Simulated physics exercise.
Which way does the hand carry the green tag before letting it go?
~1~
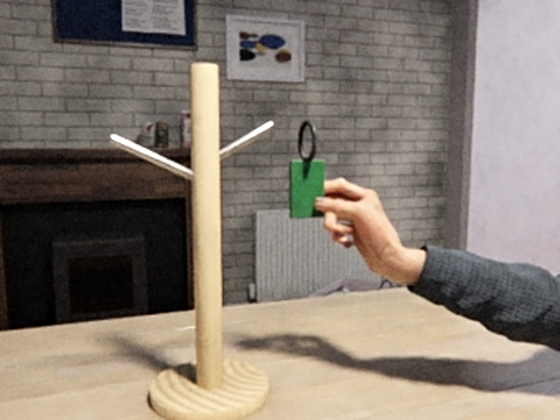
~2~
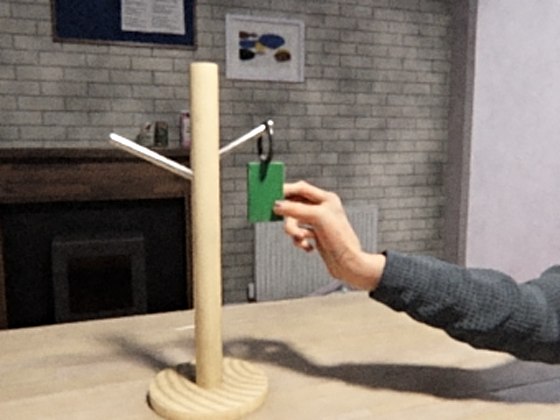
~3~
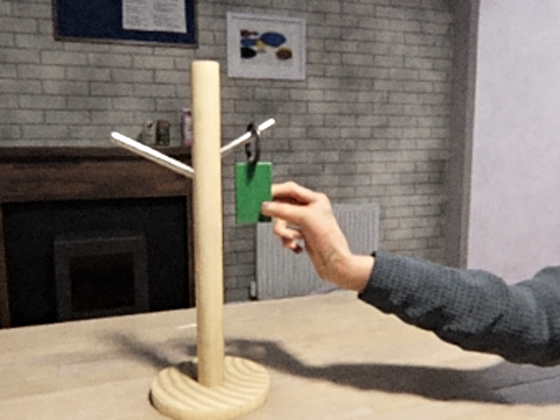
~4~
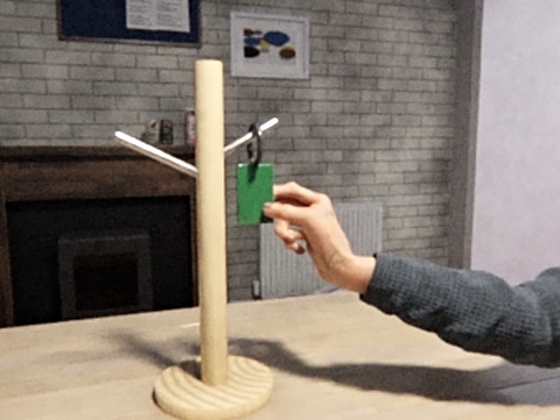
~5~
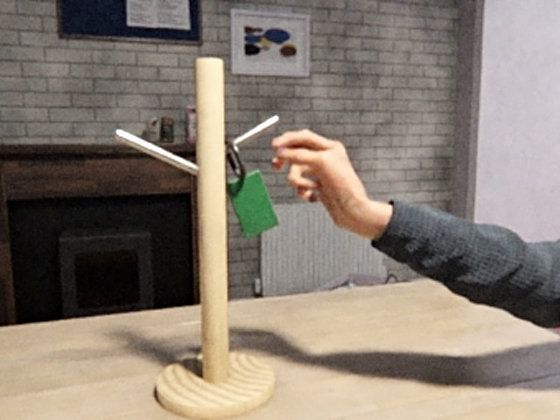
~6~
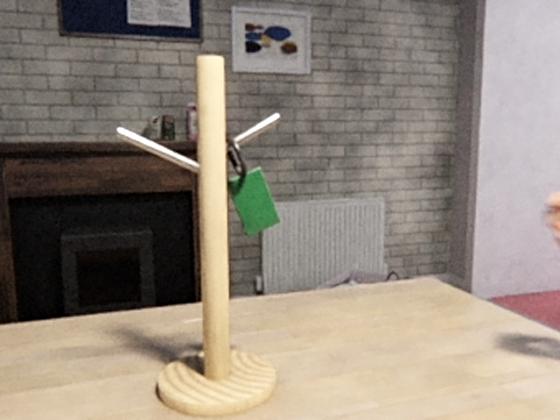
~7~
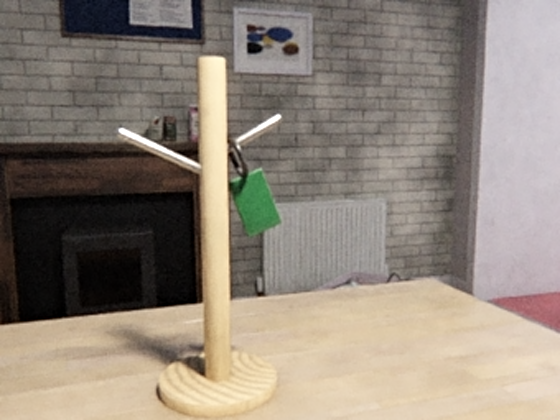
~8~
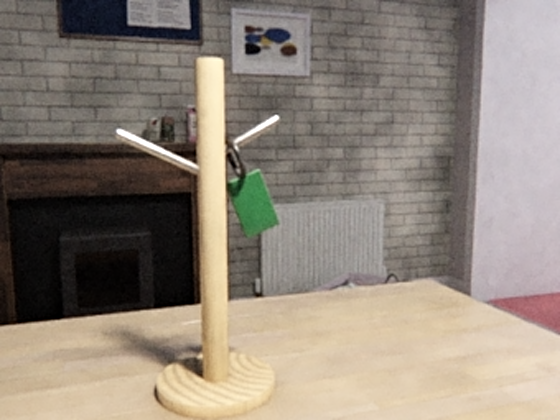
The hand carries the green tag to the left, toward the wooden stand and its right-hand peg.
